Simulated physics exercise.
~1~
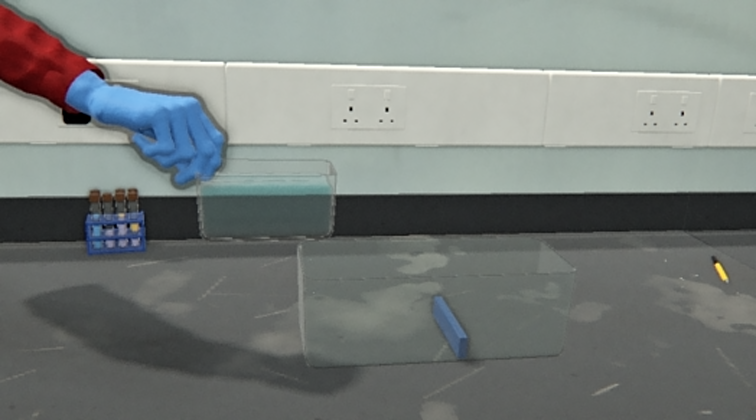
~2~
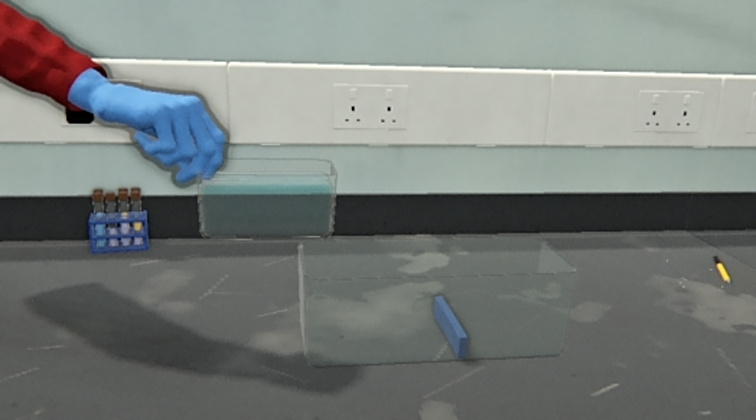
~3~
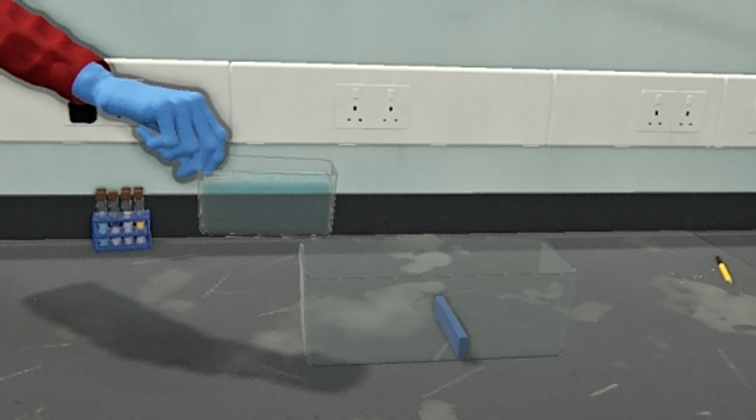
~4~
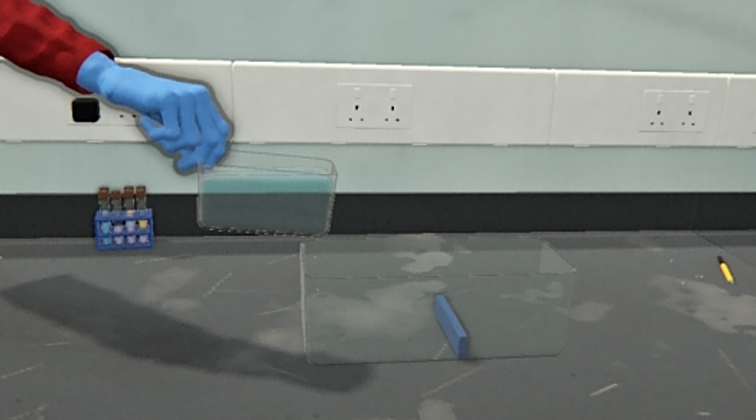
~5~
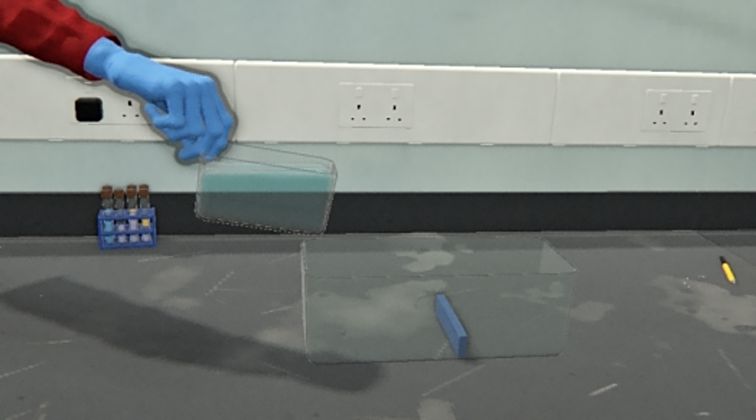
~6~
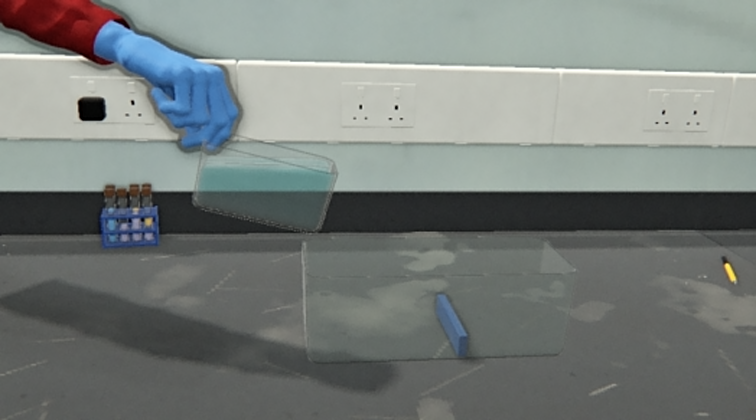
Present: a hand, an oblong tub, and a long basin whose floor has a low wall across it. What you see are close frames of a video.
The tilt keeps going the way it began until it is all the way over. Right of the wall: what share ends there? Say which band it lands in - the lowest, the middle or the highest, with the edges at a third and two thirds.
The right of the wall is going to lack a full third.
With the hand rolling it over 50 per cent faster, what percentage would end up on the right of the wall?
Near 35 in a hundred.
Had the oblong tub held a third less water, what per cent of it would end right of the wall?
The share comes to roughly 20 per cent.
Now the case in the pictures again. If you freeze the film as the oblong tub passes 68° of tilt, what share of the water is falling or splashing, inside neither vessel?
Somewhere around 40 per cent of it.
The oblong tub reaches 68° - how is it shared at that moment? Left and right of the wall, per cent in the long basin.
Near 15 on the left, 0 on the right.
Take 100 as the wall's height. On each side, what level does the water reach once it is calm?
About 70 left, about 30 right.
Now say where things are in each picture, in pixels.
Tilt 0°; pouring edge (333, 169); surface from (201, 180) to (331, 179); the long basin's rim runs from (301, 261) to (558, 255); the wall's top is at (450, 317), in the first picture.
Tilt 1°; pouring edge (334, 169); surface from (202, 179) to (331, 178), in the second picture.
Tilt 2°; pouring edge (334, 169); surface from (203, 177) to (332, 177), in the third picture.
Tilt 5°; pouring edge (334, 169); surface from (203, 174) to (332, 173), in the fourth picture.
Tilt 9°; pouring edge (335, 169); surface from (203, 169) to (332, 169), in the fifth picture.
Tilt 14°; pouring edge (335, 169); surface from (203, 162) to (334, 166), in the sixth picture.
A moment on, the tilt is 68° and 49 per cent is still to pour, 13 is left of the wall and 0 right of it.
Next, the tilt is 101° and 8 per cent is still to pour, 70 is left of the wall and 10 right of it.
Then the tilt is 108° and 0 per cent is still to pour, 79 is left of the wall and 13 right of it.
Later the tilt is 108° and 0 per cent is still to pour, 72 is left of the wall and 21 right of it.
At rest 72 per cent lies left of the wall, 21 right of it and 7 outside.
